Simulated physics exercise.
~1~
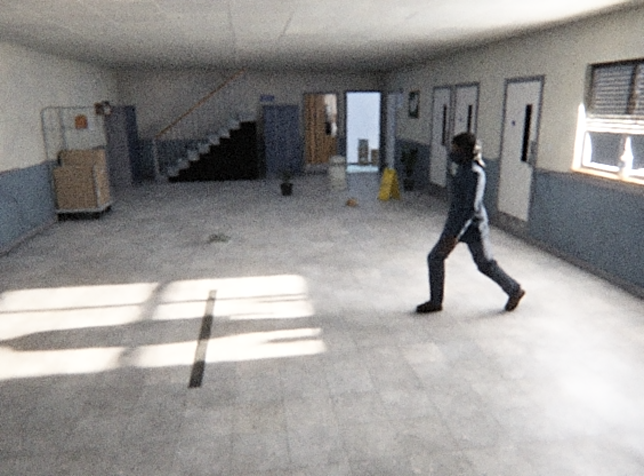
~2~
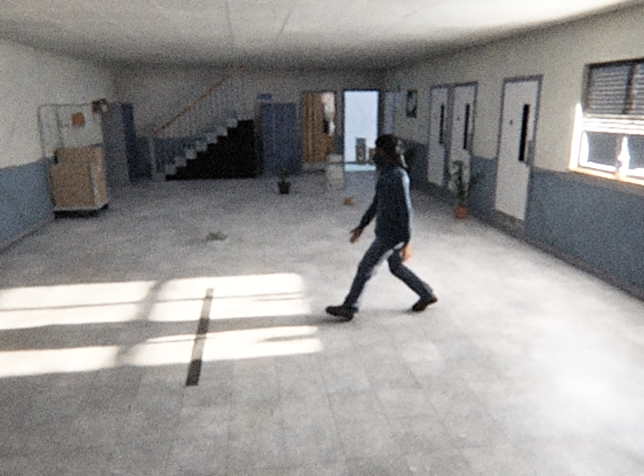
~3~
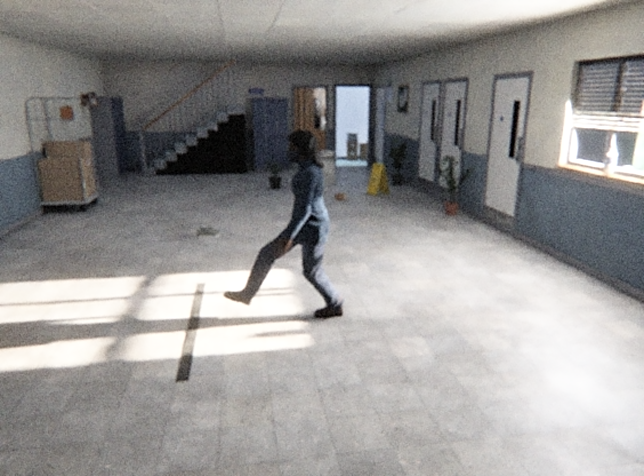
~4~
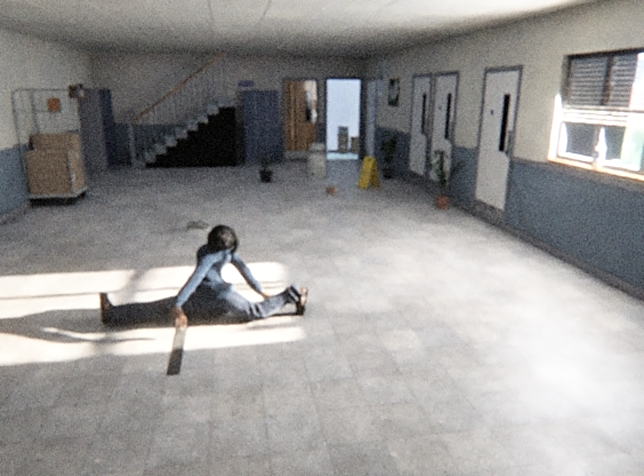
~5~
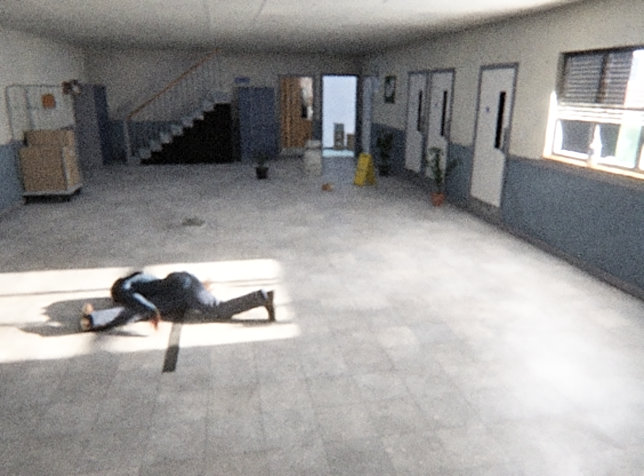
A person in dark blue clothes walked left across a sunlit lobby toward a black strip on the floor, dropped into a wide split with hands down, then folded forward and ended up sprawled low, chest past the strip.
